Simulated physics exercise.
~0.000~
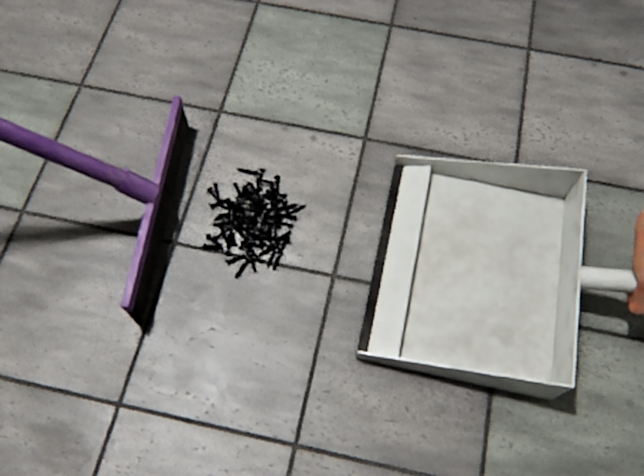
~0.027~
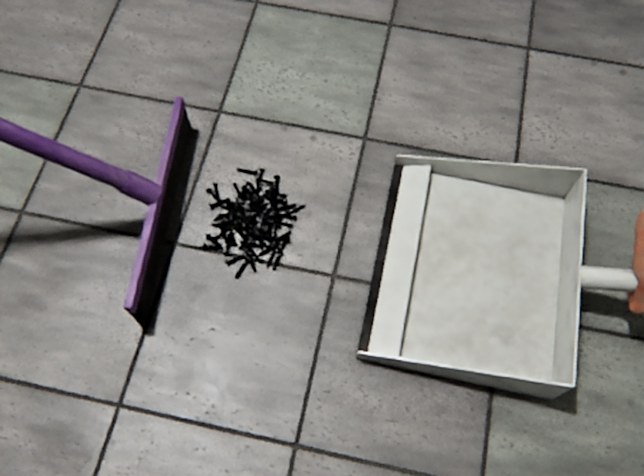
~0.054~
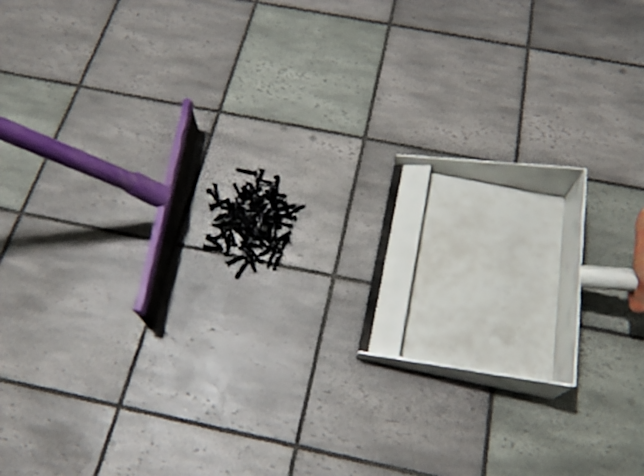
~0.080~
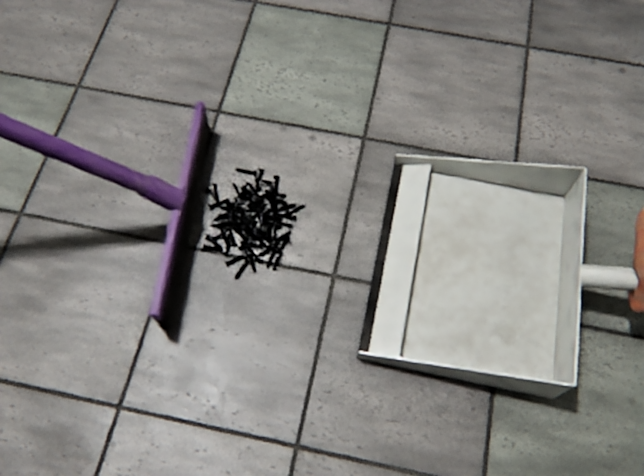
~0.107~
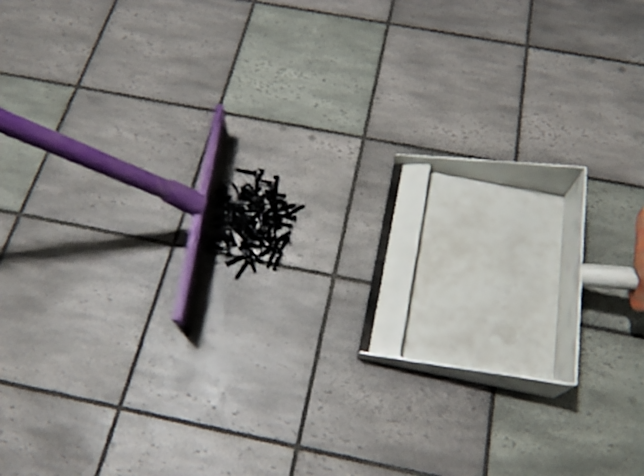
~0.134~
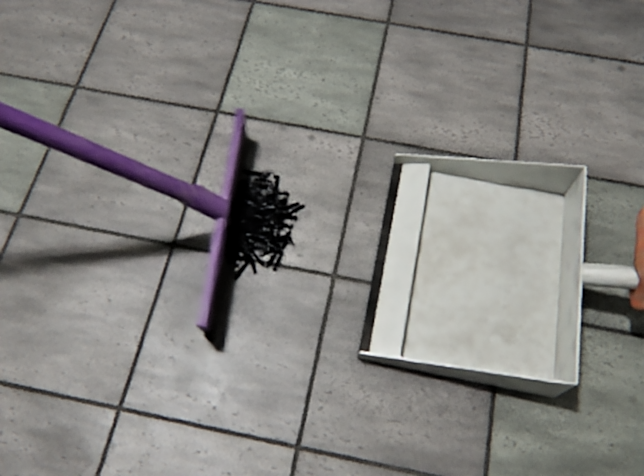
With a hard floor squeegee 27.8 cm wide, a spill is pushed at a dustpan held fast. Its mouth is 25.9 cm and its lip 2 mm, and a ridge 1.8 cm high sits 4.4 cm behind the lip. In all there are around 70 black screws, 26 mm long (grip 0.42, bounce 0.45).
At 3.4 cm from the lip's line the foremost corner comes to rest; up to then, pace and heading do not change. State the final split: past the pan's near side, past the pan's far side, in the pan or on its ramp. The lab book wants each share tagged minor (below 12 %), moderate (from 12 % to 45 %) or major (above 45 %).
Tags: Past the pan's near side = minor; past the pan's far side = minor; in the pan or on its ramp = moderate.
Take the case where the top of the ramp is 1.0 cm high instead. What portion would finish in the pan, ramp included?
Then around 40 percent, ramp counted.
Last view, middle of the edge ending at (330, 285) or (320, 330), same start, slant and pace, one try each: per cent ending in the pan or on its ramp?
Roughly 30 % and 20 %.
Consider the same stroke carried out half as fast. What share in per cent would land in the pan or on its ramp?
About 5 per cent.
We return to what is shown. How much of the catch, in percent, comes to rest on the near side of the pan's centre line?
Around 40 in a hundred.
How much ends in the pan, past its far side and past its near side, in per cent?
Near side 0 %, far side 0 %, pan 35 %.
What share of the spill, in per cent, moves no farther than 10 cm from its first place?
Close to 0 per cent of it.
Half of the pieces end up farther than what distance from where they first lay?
It works out to some 16 cm.
After 0.22 s, middle of the blade 10 cm from the lip; 0 % over the lip, far side 0 %, near side 0 %.
After 0.27 s, middle of the blade 6 cm from the lip; 0 % over the lip, far side 0 %, near side 0 %.
After 0.47 s, middle of the blade 5 cm from the lip; 40 % over the lip, far side 0 %, near side 0 %.
In the end, at 1.0 s, near side 0 %, far side 0 %, pan 35 %, in front of the lip or behind the blade 65 %.
